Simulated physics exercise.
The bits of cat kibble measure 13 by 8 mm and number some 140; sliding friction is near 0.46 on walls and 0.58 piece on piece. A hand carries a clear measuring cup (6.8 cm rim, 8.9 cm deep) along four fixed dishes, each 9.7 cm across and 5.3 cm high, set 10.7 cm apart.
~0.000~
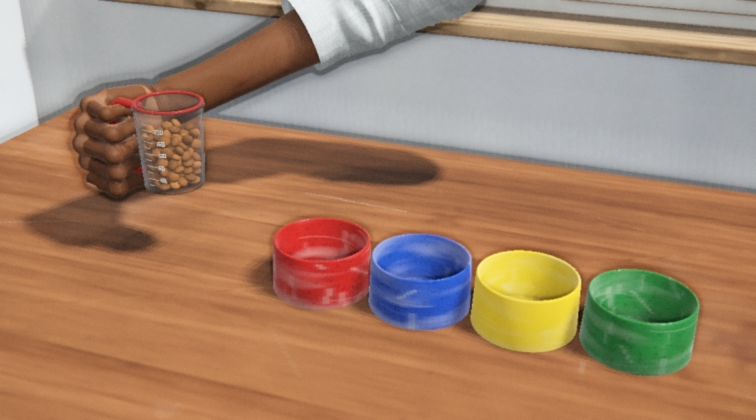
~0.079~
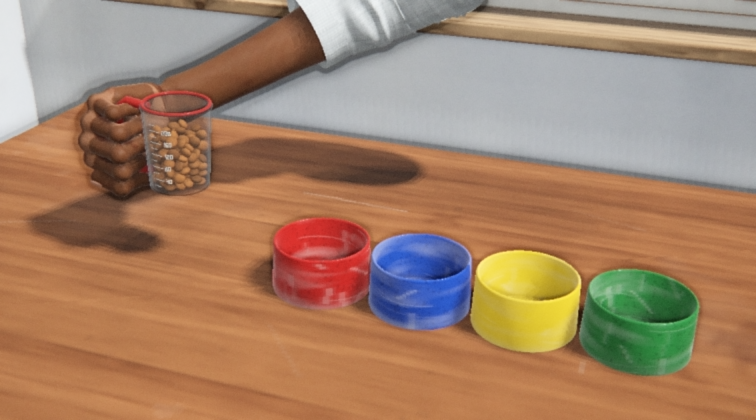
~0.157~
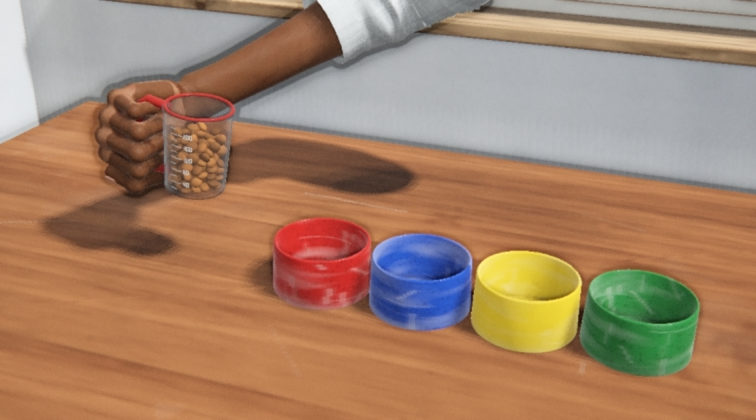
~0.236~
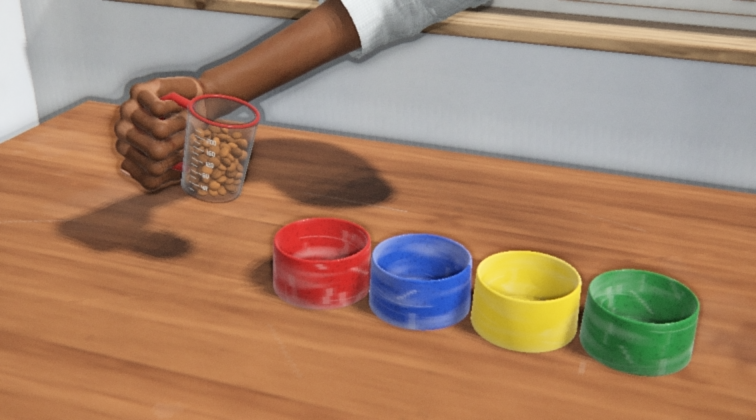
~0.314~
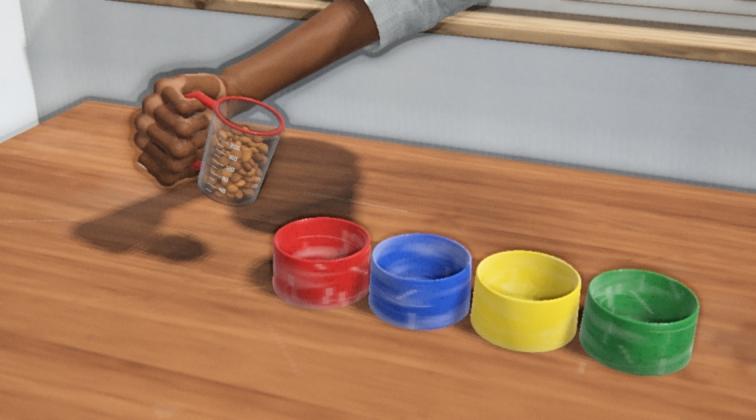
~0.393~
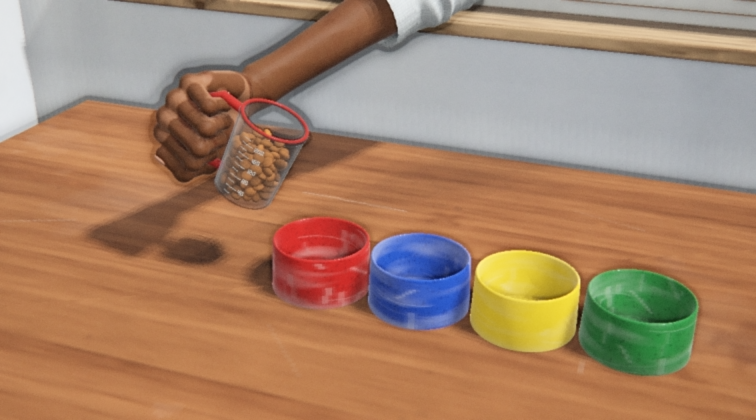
A hand held a clear measuring cup of brown kibble above a wooden table, then moved it right toward four dishes, red, blue, yellow and green, gradually tilting the cup to the right.
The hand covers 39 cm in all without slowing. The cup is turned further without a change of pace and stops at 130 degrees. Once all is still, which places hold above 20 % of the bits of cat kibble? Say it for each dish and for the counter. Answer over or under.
Red dish: Under; blue dish: Under; green dish: Over; yellow dish: Over; on the counter: Over.
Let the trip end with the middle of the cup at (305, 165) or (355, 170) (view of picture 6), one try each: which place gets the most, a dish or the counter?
The winner: Red; blue.
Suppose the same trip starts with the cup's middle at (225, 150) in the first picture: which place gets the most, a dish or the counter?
The winner: Green.
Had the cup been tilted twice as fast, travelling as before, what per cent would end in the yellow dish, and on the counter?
In that case yellow 50; counter 10.
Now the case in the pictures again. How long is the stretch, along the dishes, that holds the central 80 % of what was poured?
About 13 cm.
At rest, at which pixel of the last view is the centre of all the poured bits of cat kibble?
Near (569, 323).
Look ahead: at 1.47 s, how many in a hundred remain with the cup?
Roughly 85 per cent.
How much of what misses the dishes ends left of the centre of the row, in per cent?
Roughly 0 per cent.
Then, at 1.04 s, tilt 75 degrees; cup holds 100 %.
Then, at 1.47 s, tilt 107 degrees; cup holds 85 %, green 10 %.
After 1.98 s, tilt 130 degrees; cup holds 0 %, green 30 %, yellow 40 %.
At rest (2.5 s), red 0 %, blue 0 %, green 30 %, yellow 40 %, counter 30 %.
